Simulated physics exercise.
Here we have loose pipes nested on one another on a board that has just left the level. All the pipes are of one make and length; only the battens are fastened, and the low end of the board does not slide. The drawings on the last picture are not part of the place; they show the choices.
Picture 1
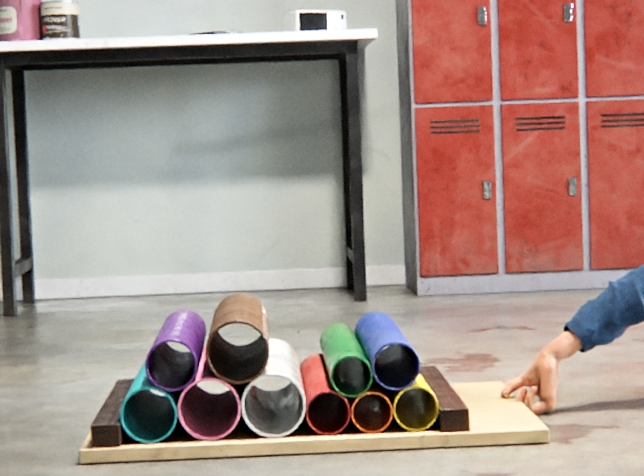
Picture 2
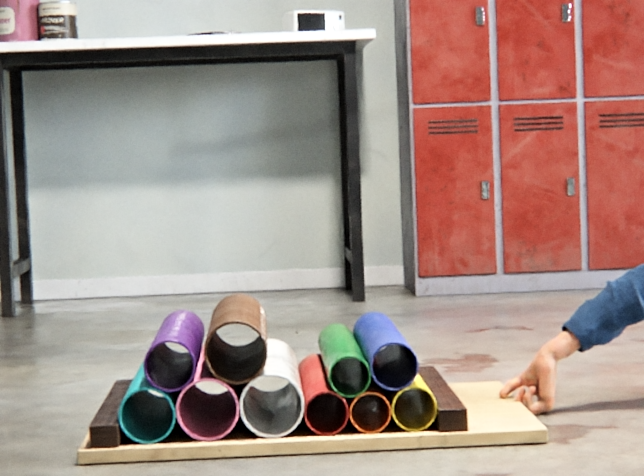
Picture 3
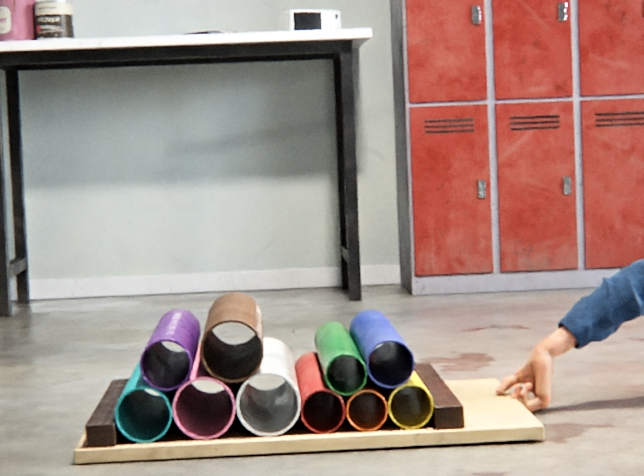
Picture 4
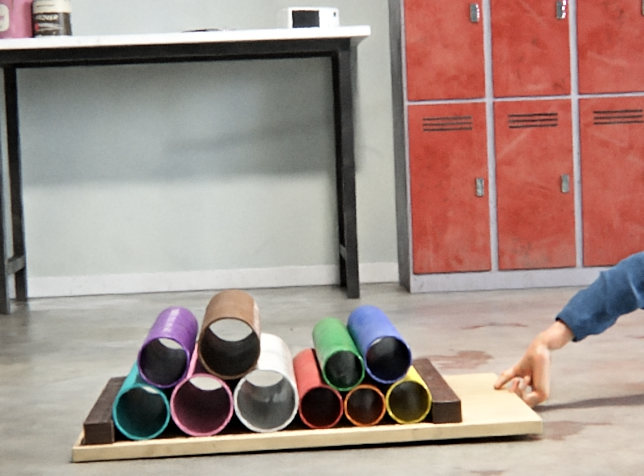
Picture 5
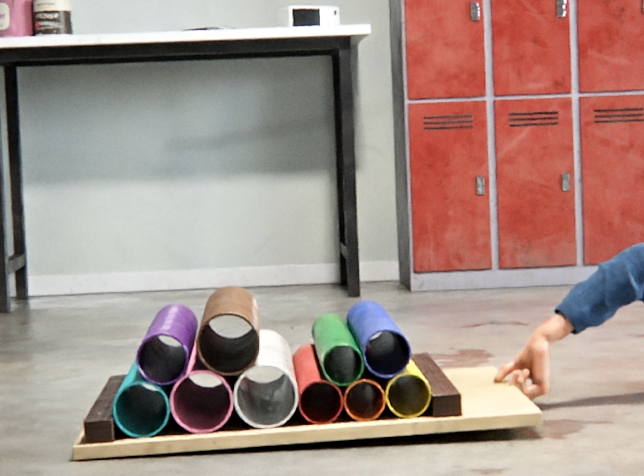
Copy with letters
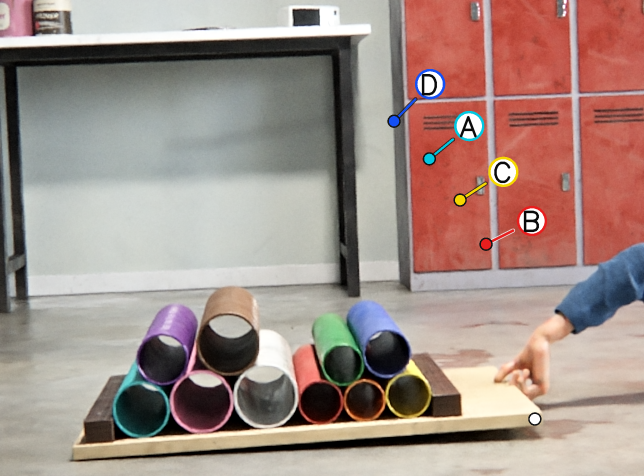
A hand at the right end of a wooden board rests beside a stack of colourful pipes set between two dark battens, and the board lies flat at first. The fingers then raise that end slightly off the floor, while the pipes stay nested together as the board tilts gently.
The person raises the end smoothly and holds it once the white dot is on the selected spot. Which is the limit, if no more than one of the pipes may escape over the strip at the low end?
Up to B.
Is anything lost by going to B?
No, at B.
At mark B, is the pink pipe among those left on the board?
The pink pipe: Yes.
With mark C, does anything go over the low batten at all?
Yes, at C.
On the marked copy, A at (429, 159); B at (486, 244); C at (460, 200); D at (394, 121); the white dot at (535, 419).
Following B. Soon after the start, board at 15°.
Later, board at 24°.
In the end, board at 24°, none over the low batten.
As for the rest, A four over the low batten (green, purple, blue, brown); C three over the low batten (green, purple, brown); D four over the low batten (green, purple, blue, brown).
